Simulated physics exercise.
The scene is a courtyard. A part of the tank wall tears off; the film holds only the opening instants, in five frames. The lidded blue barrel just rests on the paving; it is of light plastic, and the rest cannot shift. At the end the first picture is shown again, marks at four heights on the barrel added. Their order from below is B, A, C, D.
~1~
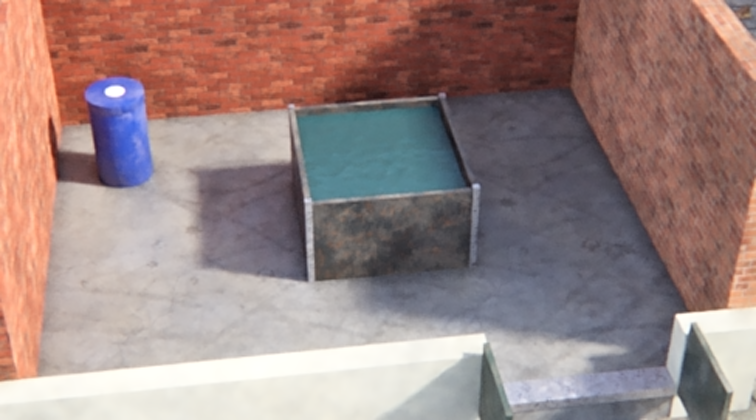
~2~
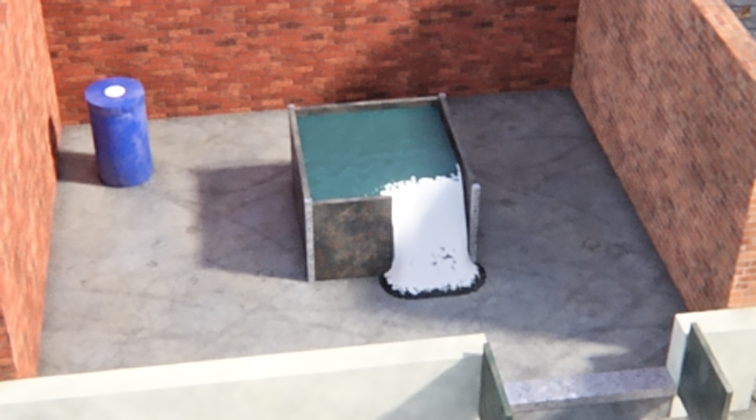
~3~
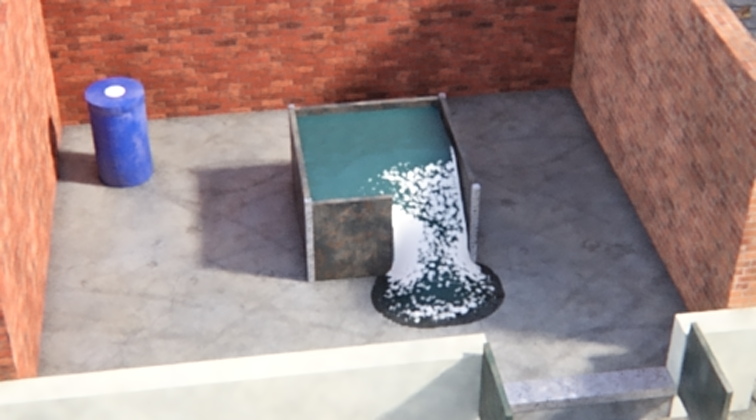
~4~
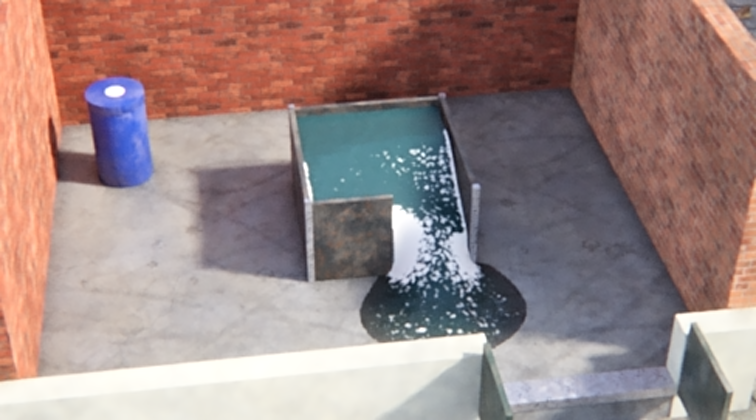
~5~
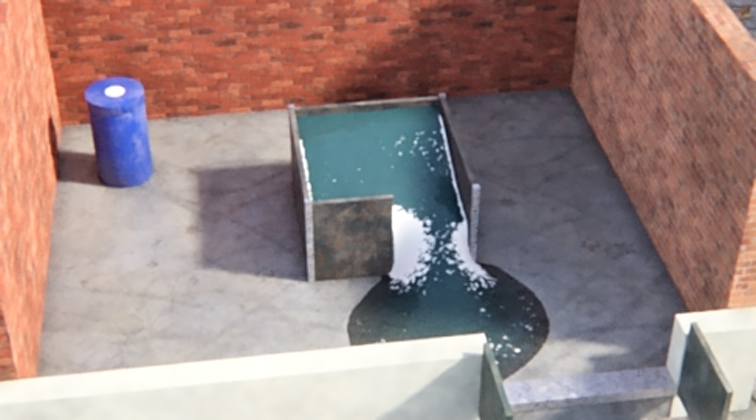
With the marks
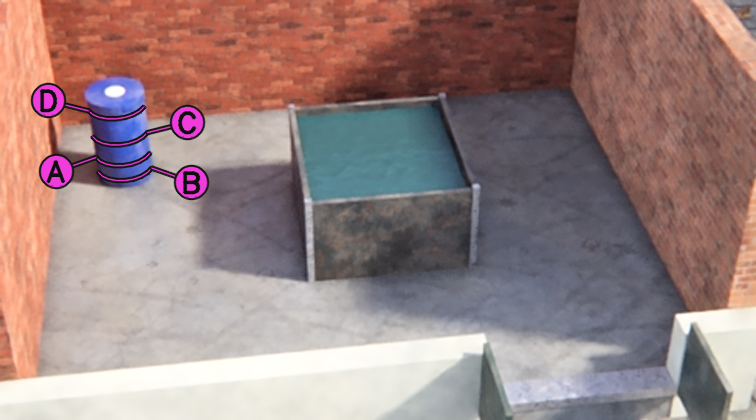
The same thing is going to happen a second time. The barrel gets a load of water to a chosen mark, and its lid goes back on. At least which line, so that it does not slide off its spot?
That is line B.
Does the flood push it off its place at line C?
No.
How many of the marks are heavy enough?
All of the four.
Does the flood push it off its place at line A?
No, not at all.
In magenta, A at (122, 165); B at (124, 180); C at (119, 144); D at (116, 118); from the bottom up B, A, C, D.
With A, it does not move.
With B, it does not move.
With C, it does not move.
With D, it does not move.
